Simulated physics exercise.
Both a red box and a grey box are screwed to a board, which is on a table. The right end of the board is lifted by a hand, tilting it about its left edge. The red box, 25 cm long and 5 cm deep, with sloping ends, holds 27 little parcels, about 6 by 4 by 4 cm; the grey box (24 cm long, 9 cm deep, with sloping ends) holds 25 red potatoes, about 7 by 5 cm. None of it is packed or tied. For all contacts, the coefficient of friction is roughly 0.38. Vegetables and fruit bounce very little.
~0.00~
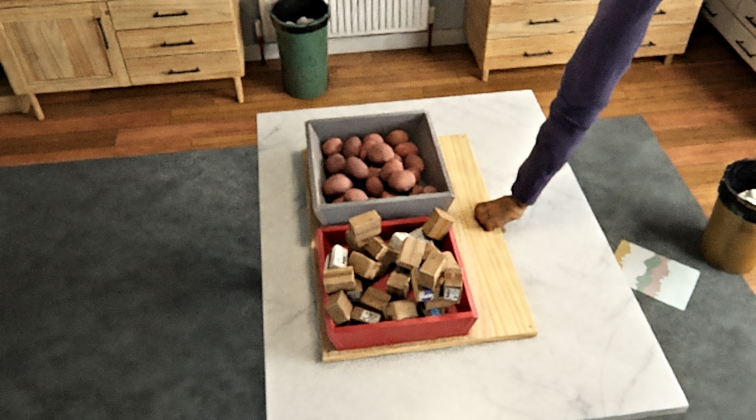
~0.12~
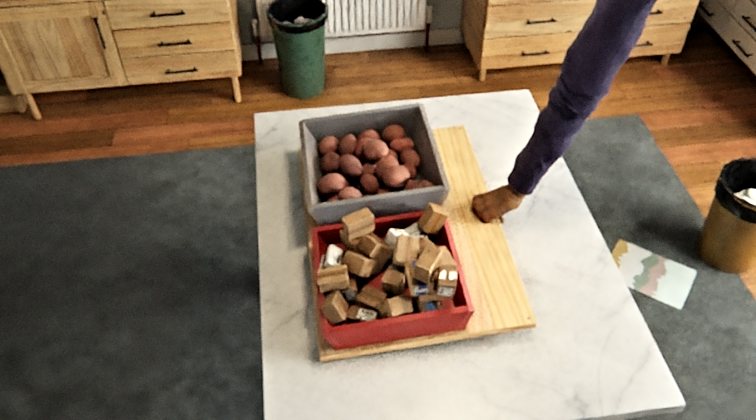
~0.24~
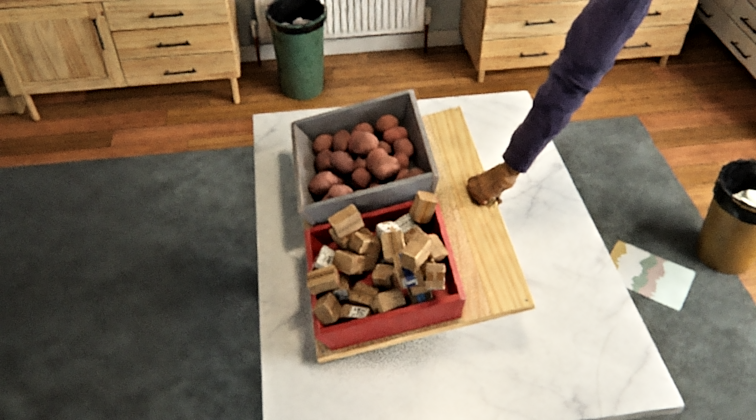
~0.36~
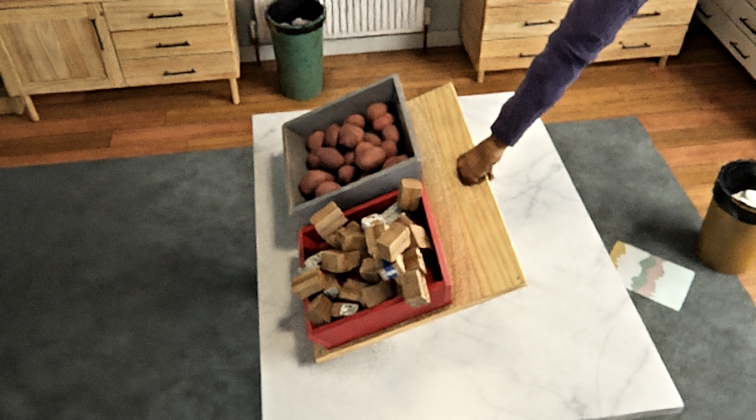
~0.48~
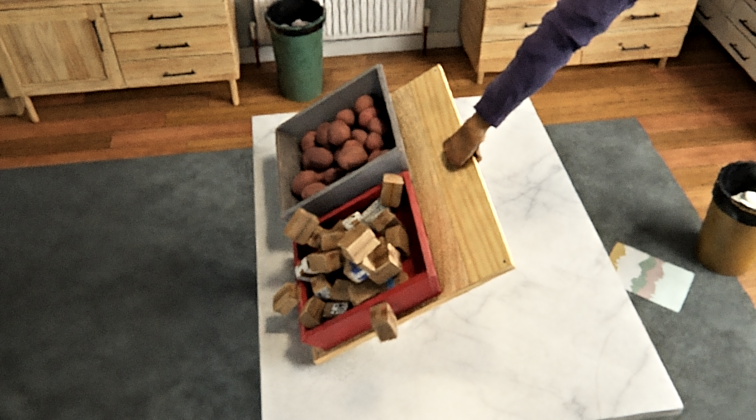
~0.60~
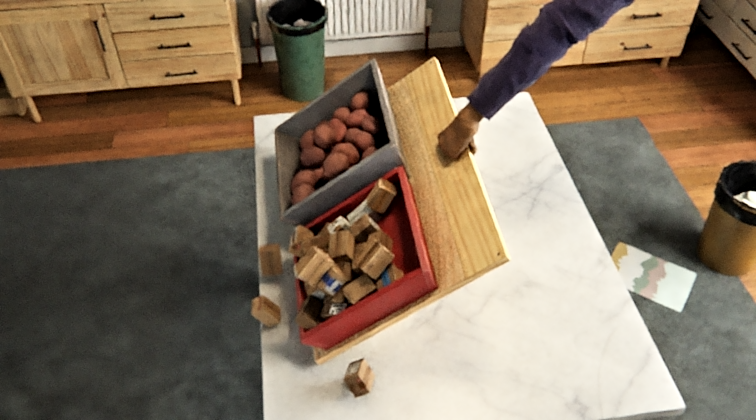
A hand lifted the right side of a wooden board on a table, tilting it steeply leftward with its grey box of red potatoes and red box of small parcels, and a few parcels tumbled out.
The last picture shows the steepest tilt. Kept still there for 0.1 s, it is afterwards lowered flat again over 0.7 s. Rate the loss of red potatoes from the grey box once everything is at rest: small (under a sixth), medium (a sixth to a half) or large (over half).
Small.
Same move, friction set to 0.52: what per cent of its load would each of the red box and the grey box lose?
In that case the red box sheds 10 per cent, while the grey box sheds 0 per cent.
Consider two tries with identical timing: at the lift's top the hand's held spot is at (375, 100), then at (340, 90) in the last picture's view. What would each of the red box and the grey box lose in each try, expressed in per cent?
The red box would lose 60 per cent in the first try and 80 per cent in the second, the grey box 40 and then 80 per cent.
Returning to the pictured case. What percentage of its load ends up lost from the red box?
For the red box, roughly 10 percent.
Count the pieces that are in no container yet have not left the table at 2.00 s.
I'd guess near 2.
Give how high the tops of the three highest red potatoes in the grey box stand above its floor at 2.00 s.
I'd say some 11 cm high.
After 0.82 s, tilt 33°; the red box is down by 4 of 27 and the grey box has all 25.
After 1.10 s, tilt 14°; the red box is down by 4 of 27 and the grey box has all 25.
After 1.50 s, tilt 0°; the red box is down by 4 of 27 and the grey box has all 25.
When it is over (at 2.00 s), the red box is down by 4 of 27 and the grey box has all 25. Asked share, 0 of 25, 0 per cent.
